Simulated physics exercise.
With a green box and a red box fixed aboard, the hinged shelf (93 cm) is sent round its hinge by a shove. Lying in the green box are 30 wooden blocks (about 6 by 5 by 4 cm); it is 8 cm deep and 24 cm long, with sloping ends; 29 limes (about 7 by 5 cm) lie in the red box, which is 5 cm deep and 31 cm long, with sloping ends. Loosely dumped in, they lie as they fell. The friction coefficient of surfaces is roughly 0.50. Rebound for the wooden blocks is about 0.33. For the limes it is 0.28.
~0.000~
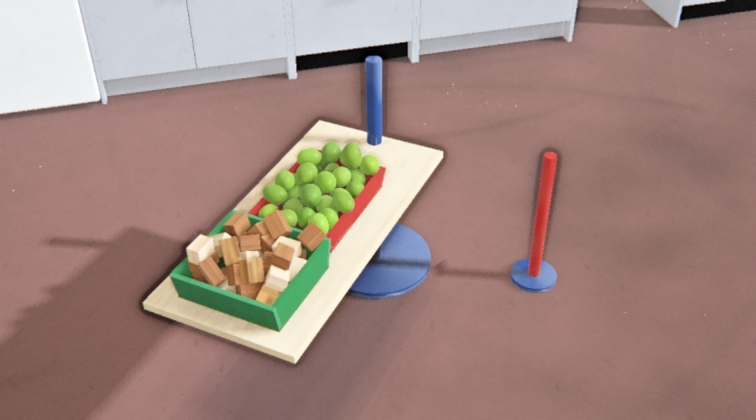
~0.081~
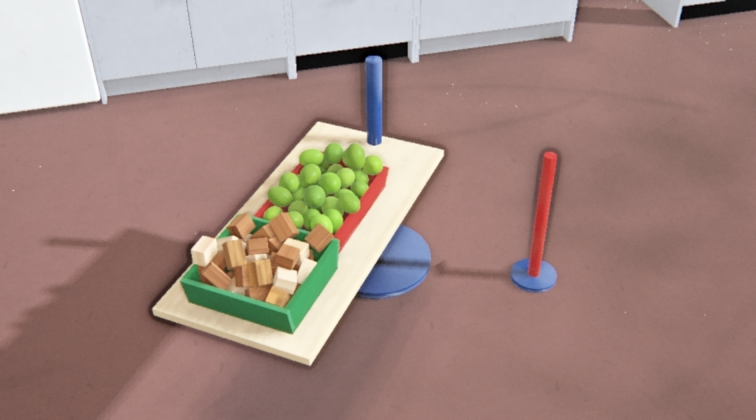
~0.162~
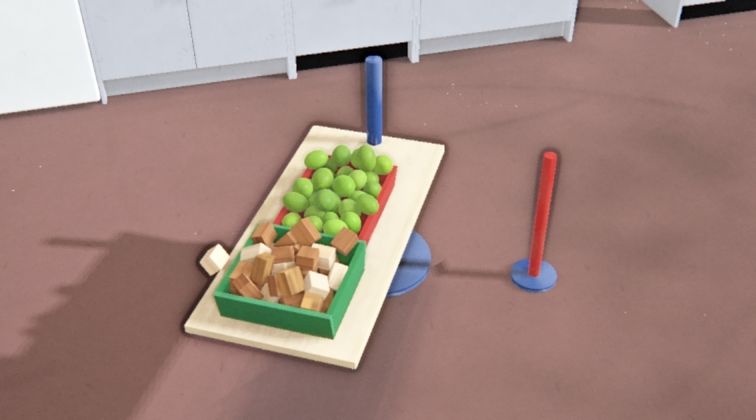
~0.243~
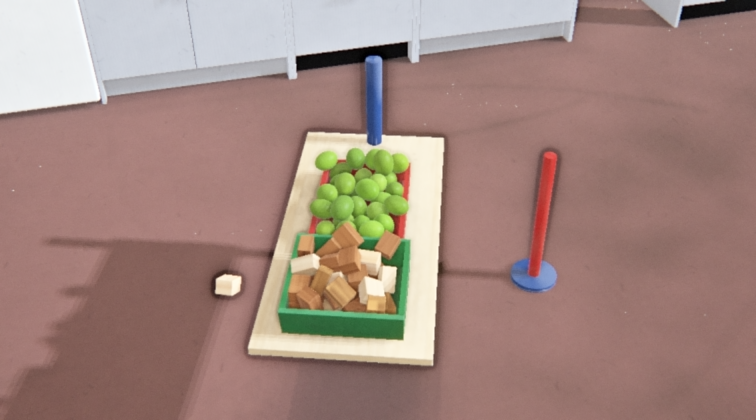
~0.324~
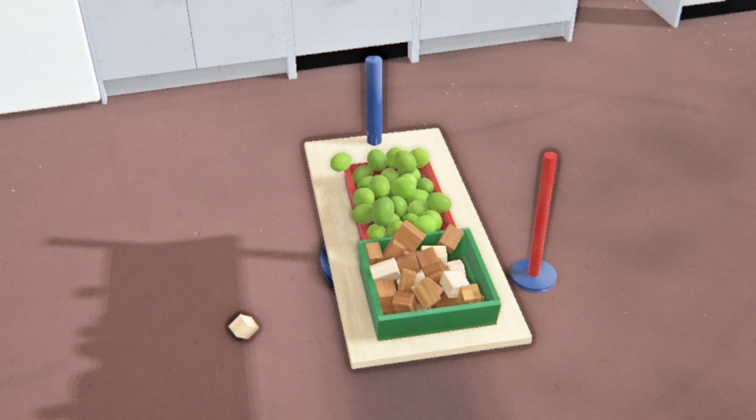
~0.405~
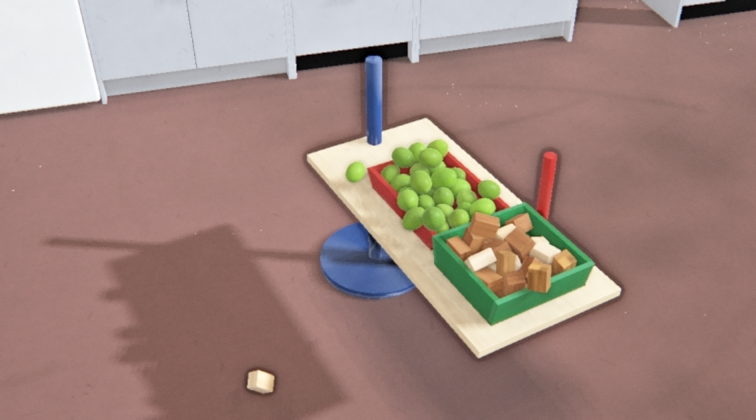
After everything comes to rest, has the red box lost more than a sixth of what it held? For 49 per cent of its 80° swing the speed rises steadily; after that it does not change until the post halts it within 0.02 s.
Yes, more than a sixth.
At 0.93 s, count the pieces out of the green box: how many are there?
Green box - about 16 out by that time.
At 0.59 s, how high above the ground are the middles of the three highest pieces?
72 cm.
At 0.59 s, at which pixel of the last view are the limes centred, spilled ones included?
Their middle is at about (480, 167).
After 0.51 s, it reaches the stop.
After 0.59 s, green box 27 in, 3 out and red box 24 in, 5 out.
After 0.71 s, green box 18 in, 12 out and red box 22 in, 7 out.
After 0.93 s, green box 15 in, 15 out and red box 20 in, 9 out.
Final count (at 1.36 s), green box 15 in, 15 out and red box 20 in, 9 out. Asked share, 9 of 29, 31 per cent.
